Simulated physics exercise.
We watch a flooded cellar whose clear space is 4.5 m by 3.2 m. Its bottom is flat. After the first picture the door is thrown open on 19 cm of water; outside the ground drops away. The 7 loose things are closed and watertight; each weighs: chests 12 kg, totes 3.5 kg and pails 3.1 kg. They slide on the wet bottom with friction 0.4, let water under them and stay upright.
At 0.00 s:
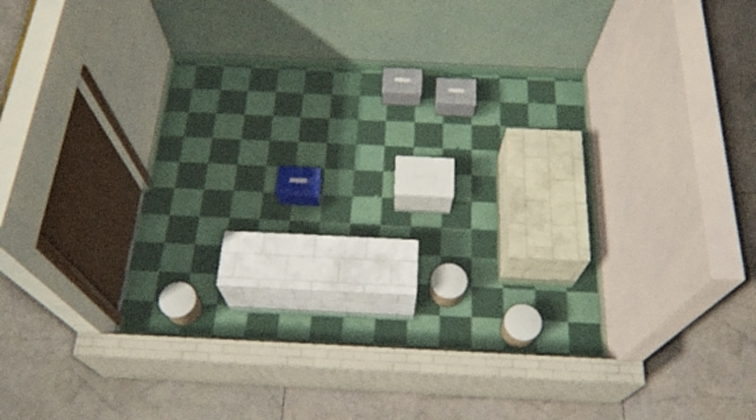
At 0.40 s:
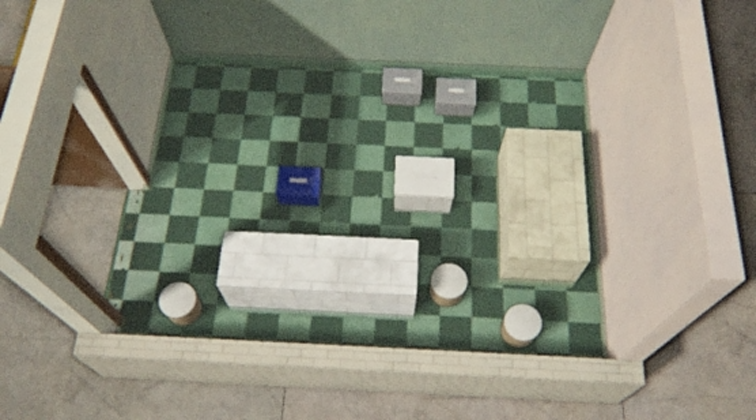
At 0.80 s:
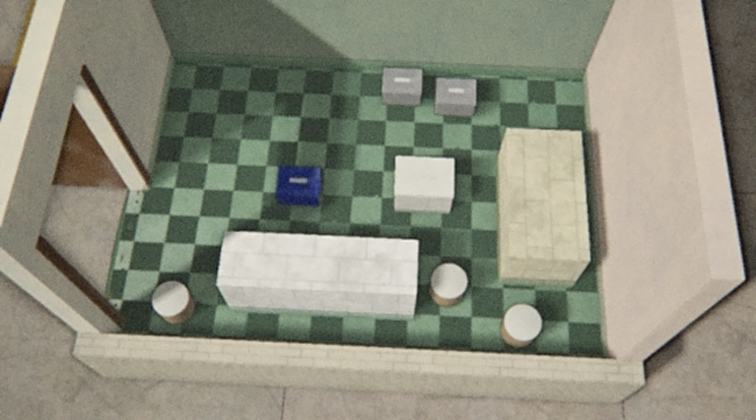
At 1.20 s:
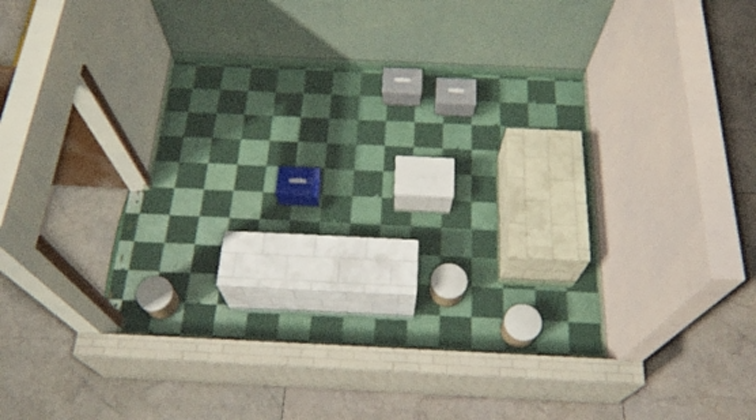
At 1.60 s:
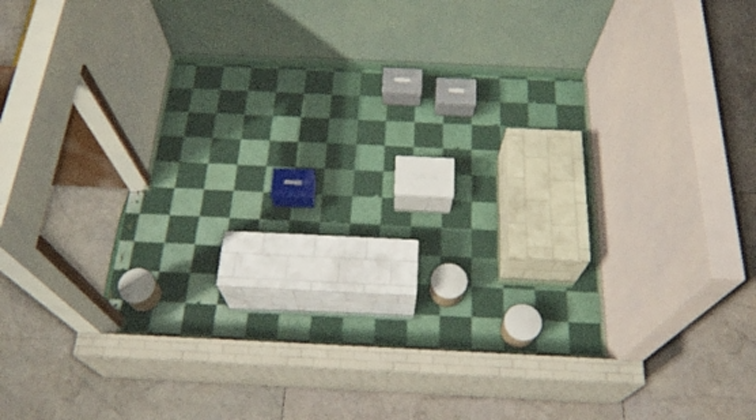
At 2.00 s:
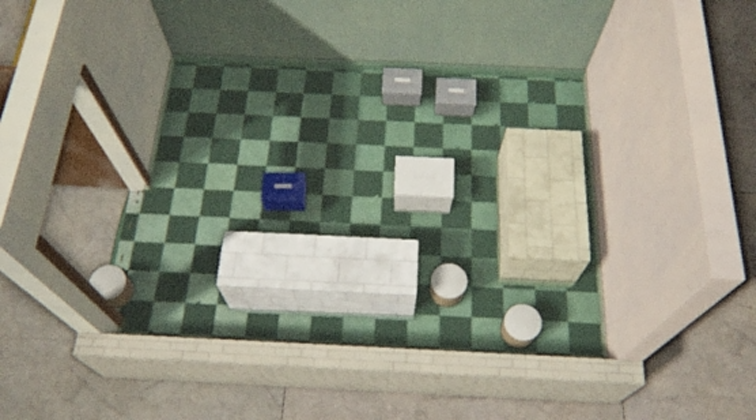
A white-topped pail slides left to the open doorway, then the blue tote drifts slightly left.
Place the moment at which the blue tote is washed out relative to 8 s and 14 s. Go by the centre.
That happens before the first time.
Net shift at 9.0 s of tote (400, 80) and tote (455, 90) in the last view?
In turn: 100 cm, 80 cm.
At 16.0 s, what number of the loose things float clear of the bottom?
At that moment 4.
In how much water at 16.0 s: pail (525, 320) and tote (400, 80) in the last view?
About 8 and 9 cm.
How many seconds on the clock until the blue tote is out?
At about 5.0 s.
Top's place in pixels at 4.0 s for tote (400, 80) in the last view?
Around (372, 84).
After 4.0 s the blue tote is near (201, 213), 1.0 m from its start, afloat; 1 of 7 are out; 6 afloat.
After 9.0 s the blue tote has gone out (at 5.2 s); 2 of 7 are out; 5 afloat.
After 16.0 s the blue tote has gone out (at 5.2 s); 3 of 7 are out; 4 afloat.
After 20.0 s the blue tote has gone out (at 5.2 s); 4 of 7 are out; 3 afloat.
